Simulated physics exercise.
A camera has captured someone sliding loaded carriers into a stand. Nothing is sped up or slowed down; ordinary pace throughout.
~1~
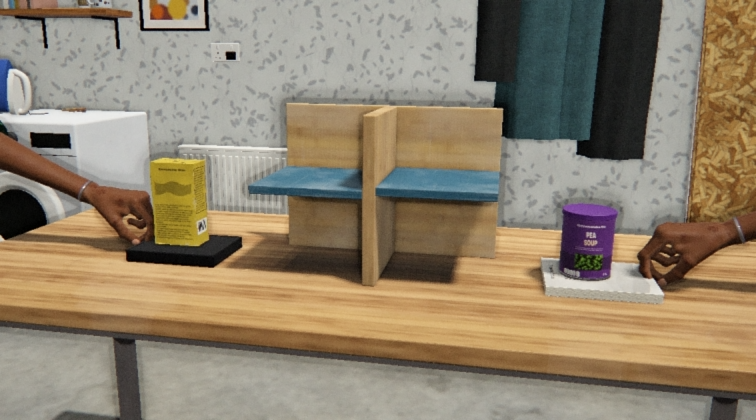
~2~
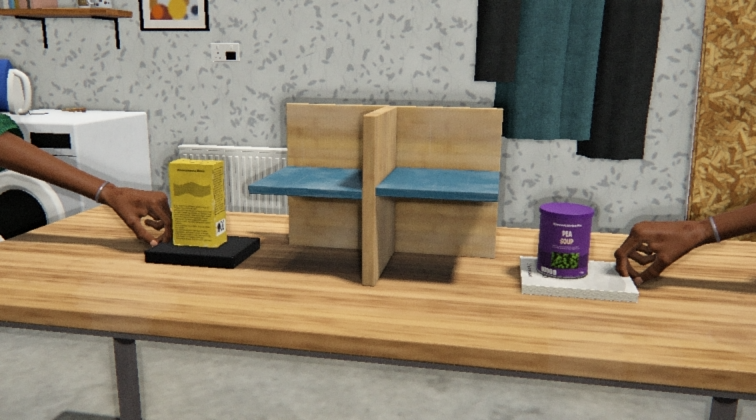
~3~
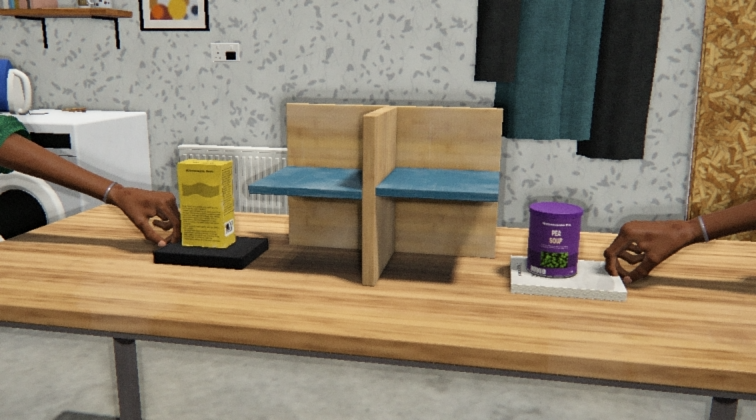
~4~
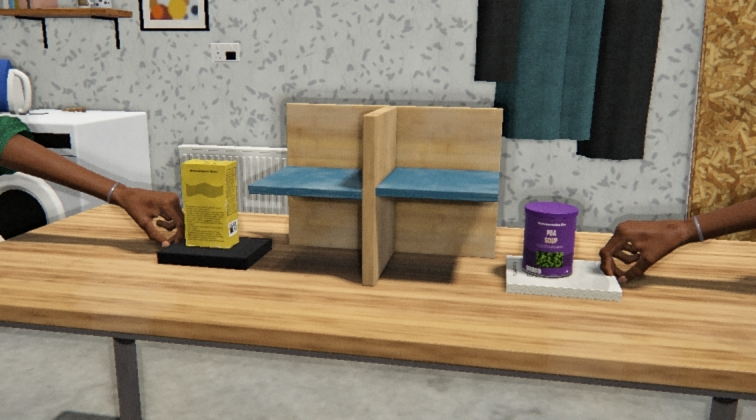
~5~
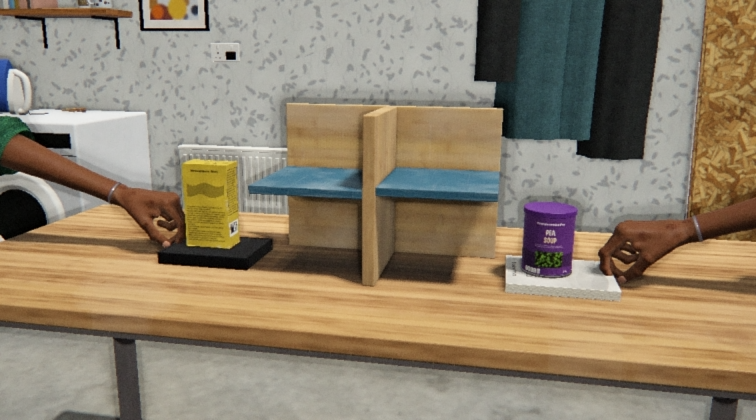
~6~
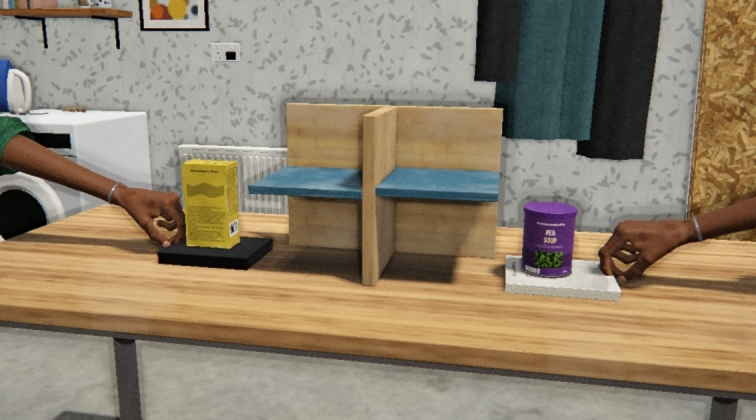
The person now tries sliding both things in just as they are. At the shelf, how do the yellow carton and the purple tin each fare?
The yellow carton is scraped off its spot; the purple tin slips under untouched.
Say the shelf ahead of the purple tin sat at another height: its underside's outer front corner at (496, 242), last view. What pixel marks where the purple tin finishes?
It comes to rest around (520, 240).
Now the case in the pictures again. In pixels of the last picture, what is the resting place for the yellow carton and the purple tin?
(221, 235) and (434, 233).
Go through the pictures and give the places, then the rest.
Hands sliding the things forward; yellow carton (180, 202); purple tin (587, 242); shelf (381, 191), in the first picture.
Hands sliding the things forward; purple tin (564, 240); black tray (205, 250), in the second picture.
Hands sliding the things forward; yellow carton (207, 203); white book (564, 277), in the third picture.
Hands sliding the things forward; purple tin (549, 239); shelf (381, 191), in the fourth picture.
Hands sliding the things forward; yellow carton (211, 203); black tray (217, 251), in the fifth picture.
Hands sliding the things forward; yellow carton (211, 203); purple tin (548, 239); white book (559, 276), in the sixth picture.
Then, 1.52 s past the last view, yellow carton leaning 28° off how it started near (252, 200); purple tin riding along near (480, 236).
Finally, the yellow carton gets scraped off its spot, near (221, 235); the purple tin rides in untouched, near (434, 233).
